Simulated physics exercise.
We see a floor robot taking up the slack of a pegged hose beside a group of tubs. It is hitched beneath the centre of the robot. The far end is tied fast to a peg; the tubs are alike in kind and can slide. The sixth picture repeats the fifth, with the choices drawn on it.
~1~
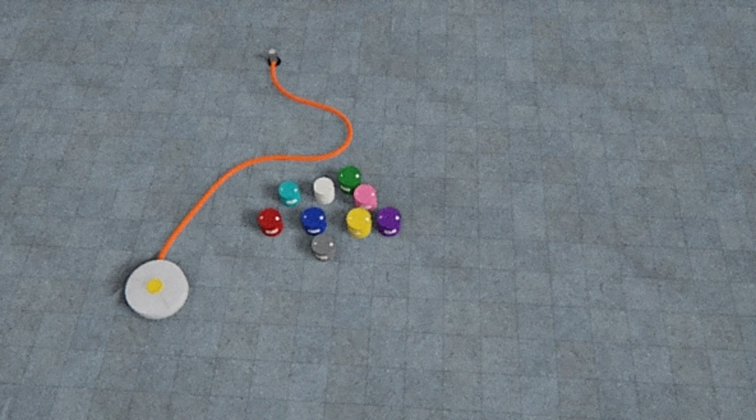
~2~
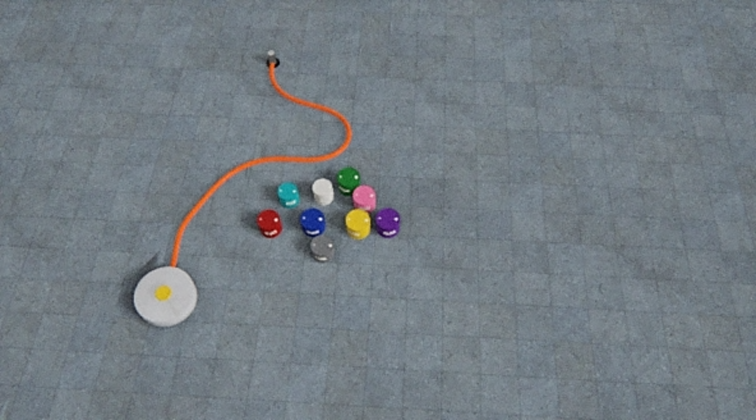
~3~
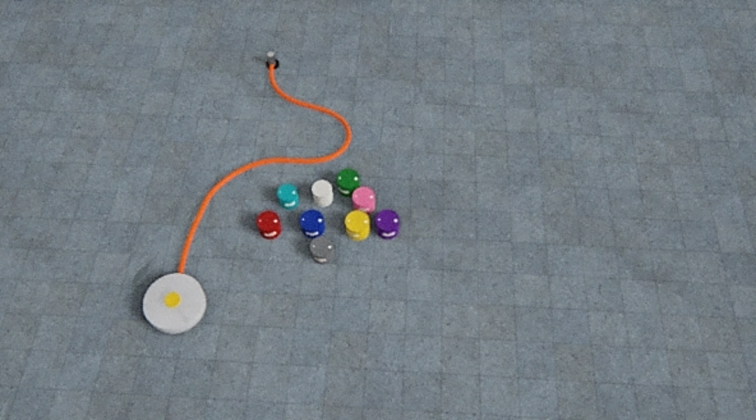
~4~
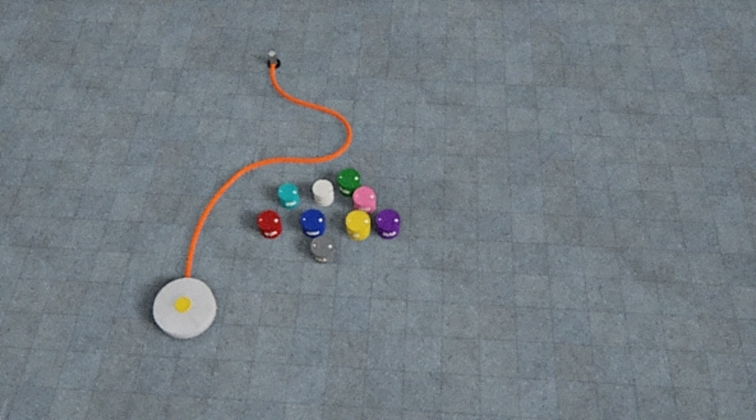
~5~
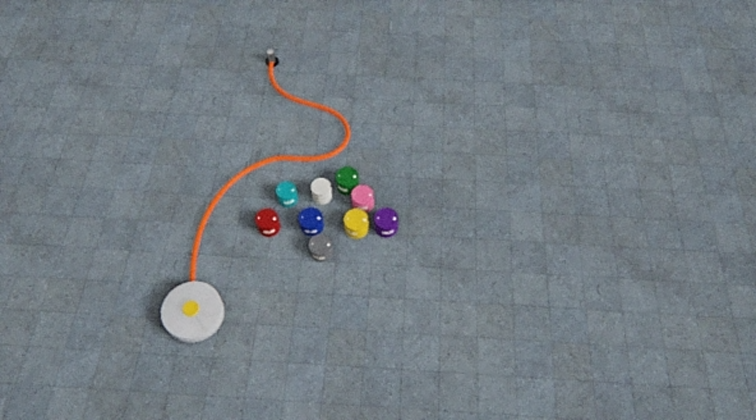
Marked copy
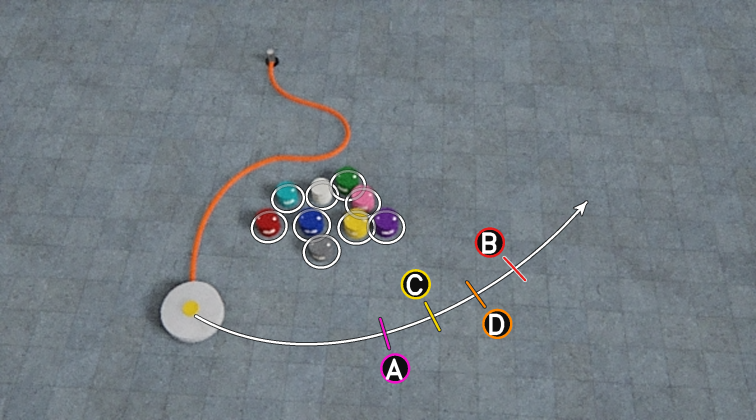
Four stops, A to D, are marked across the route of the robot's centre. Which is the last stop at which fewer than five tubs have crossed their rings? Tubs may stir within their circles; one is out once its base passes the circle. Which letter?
Stop at B.
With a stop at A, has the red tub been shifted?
No.
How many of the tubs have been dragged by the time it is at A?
The count is none.
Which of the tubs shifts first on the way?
The red one.
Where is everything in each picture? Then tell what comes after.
In the first picture, robot (158, 290); peg (273, 57); white tub (324, 191).
In the second picture, robot (166, 297); blue tub (313, 223).
In the third picture, robot (175, 304); yellow tub (358, 226).
In the fourth picture, robot (186, 309); pink tub (365, 201).
In the fifth picture, robot (193, 312); red tub (268, 223); purple tub (386, 223); peg (271, 57).
On the marked copy, A at (385, 333); B at (515, 269); C at (432, 317); D at (476, 294); the route from (196, 316) via (421, 321) to (586, 202).
Following B. Soon after the start, robot (310, 341).
Later, robot (431, 314).
In the end, robot (516, 265); grey tub (333, 232); red tub (293, 211); two over the rings.
As for the rest, A is within the limit but short; C is within the limit but short; D is within the limit but short.
